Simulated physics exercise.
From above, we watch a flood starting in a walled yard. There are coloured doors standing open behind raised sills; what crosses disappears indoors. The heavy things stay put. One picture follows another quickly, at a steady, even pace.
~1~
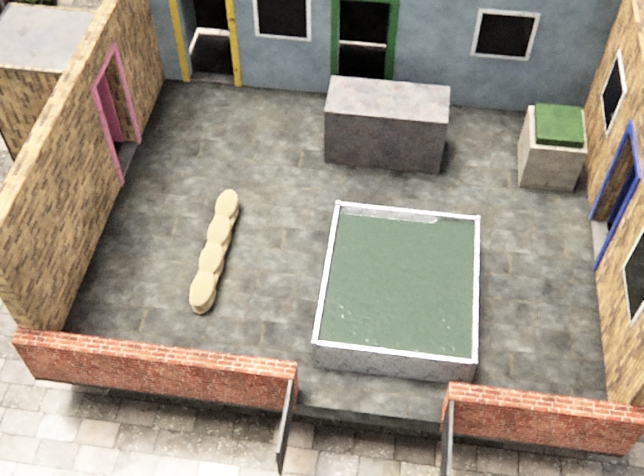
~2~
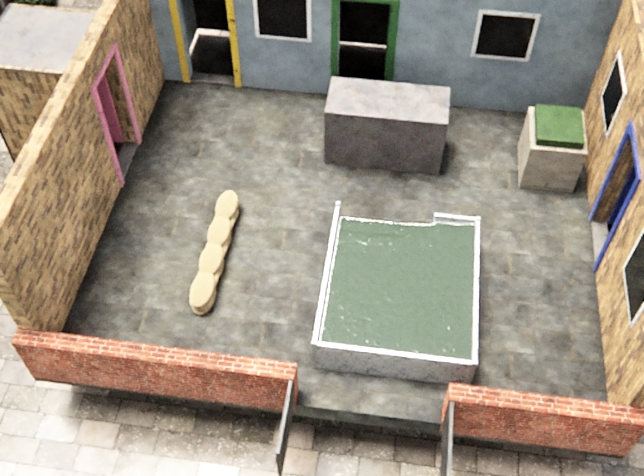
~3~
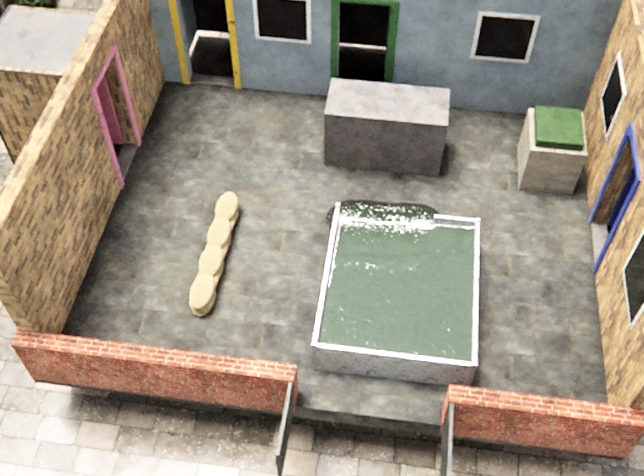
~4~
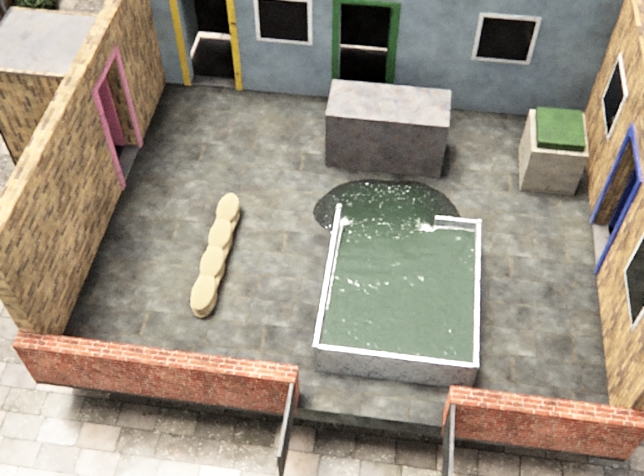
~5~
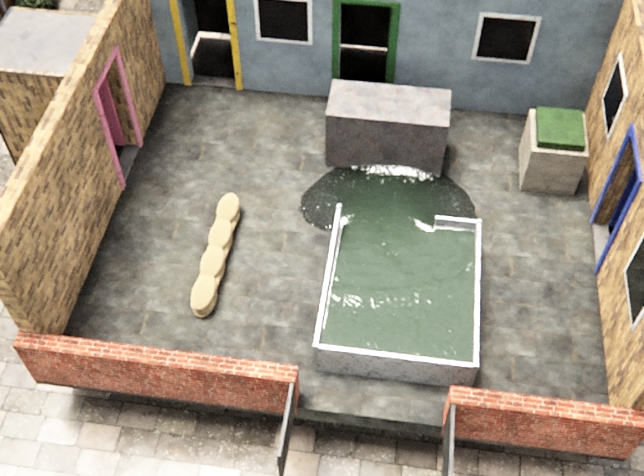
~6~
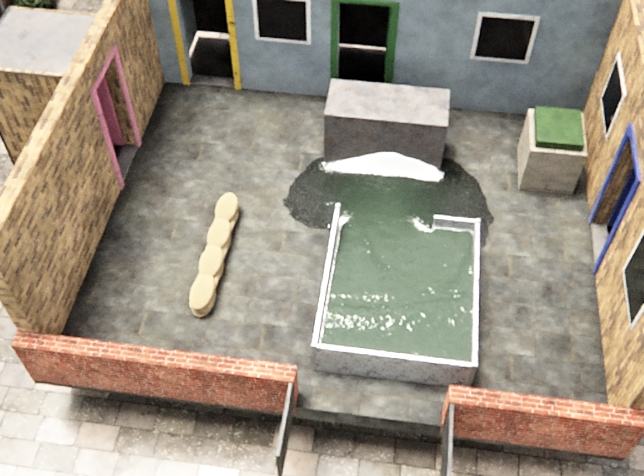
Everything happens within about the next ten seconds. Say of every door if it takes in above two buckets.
My prediction: Yellow door: Too much water; blue door: Too much water; green door: Little enough water; pink door: Too much water.
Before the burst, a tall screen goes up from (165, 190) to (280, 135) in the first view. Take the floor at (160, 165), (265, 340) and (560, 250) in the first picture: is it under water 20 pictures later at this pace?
Results in order: Bone-dry / bone-dry / swamped.
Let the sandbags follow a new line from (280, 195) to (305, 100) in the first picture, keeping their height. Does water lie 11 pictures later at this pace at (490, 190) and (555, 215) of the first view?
Point 1: Swamped; point 2: Swamped.
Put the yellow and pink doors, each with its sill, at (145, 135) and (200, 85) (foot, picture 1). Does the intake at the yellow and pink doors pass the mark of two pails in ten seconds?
Door by door: Yellow is swamped, pink is swamped.
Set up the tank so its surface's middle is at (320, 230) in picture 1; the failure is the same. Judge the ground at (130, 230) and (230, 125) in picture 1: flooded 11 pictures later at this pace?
One after the other: Untouched, reached.
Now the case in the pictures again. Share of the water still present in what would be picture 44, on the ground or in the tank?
That works out to about 92 per cent.
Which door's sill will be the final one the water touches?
I'd go with the green-painted one.
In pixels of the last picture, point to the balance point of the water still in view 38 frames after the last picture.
Somewhere around (354, 216) in the last view.
A moment on, water covers 15 % of the floor; the yellow door not reached, the blue door not reached, the green door not reached, the pink door not reached.
Next, water covers 35 % of the floor; the yellow door not reached, the blue door not reached, the green door not reached, the pink door not reached.
Then, water covers 55 % of the floor; the yellow door under two buckets in, the blue door over two buckets in, the green door not reached, the pink door over two buckets in.
Later, water covers 85 % of the floor; the yellow door over two buckets in, the blue door over two buckets in, the green door wet at the sill, nothing in, the pink door far over two buckets in.
In the end, water covers 95 % of the floor; the yellow door far over two buckets in, the blue door over two buckets in, the green door wet at the sill, nothing in, the pink door far over two buckets in.
